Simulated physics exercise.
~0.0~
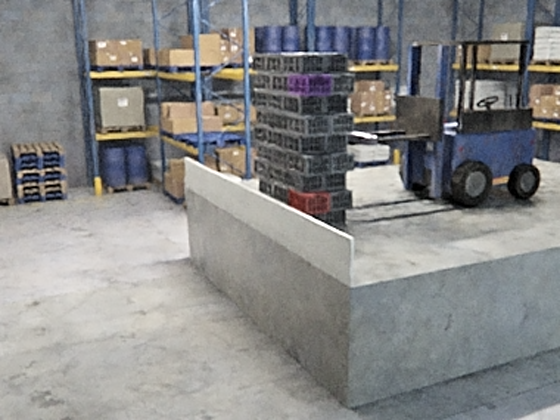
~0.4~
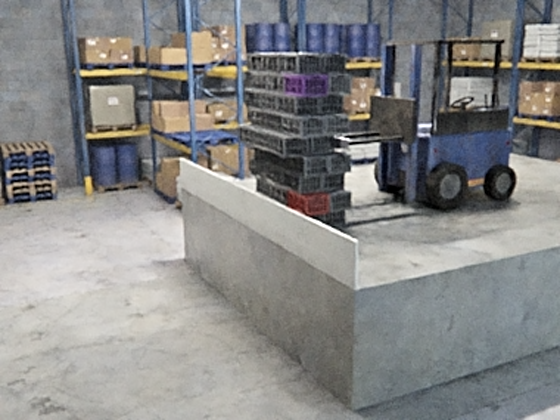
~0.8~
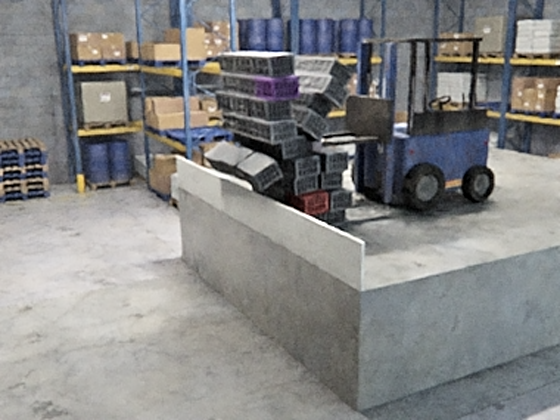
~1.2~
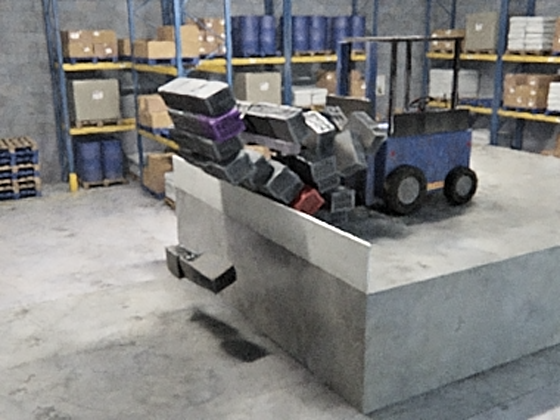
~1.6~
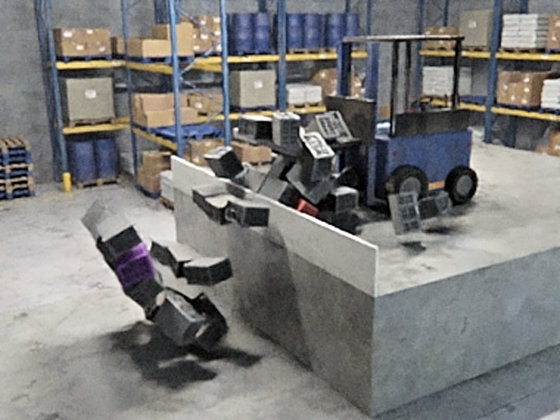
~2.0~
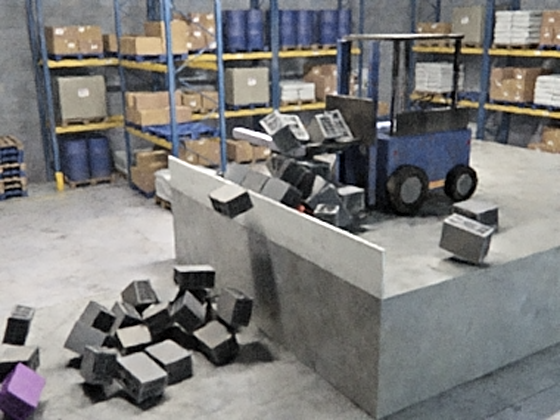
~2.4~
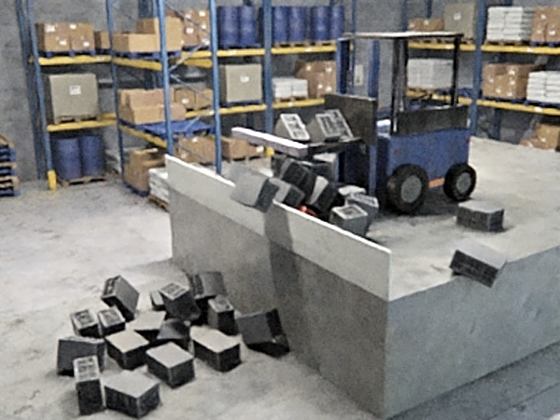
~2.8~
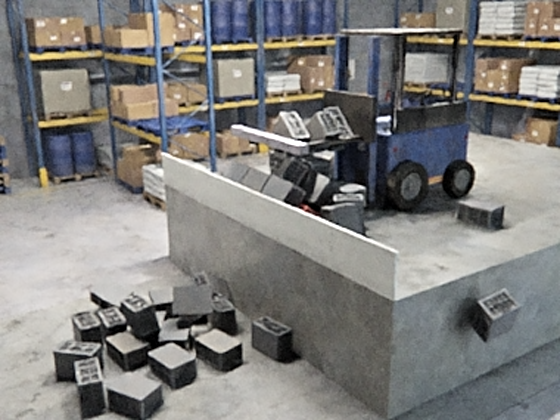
The clip opens on a tall stack of dark crates, one purple and one red among them, standing behind a low board on a raised concrete platform in a warehouse. A blue forklift on the right moves left, pushing a beam into the stack. The middle buckles and the upper crates lean left, then topple over the board. Crates tumble to the floor, the purple one rolling out at lower left, while a few scatter right across the platform. The forklift stops, and one stray crate drops off the near edge. Finally, a heap lies on the floor, while others, including the red one, remain jammed behind the board.
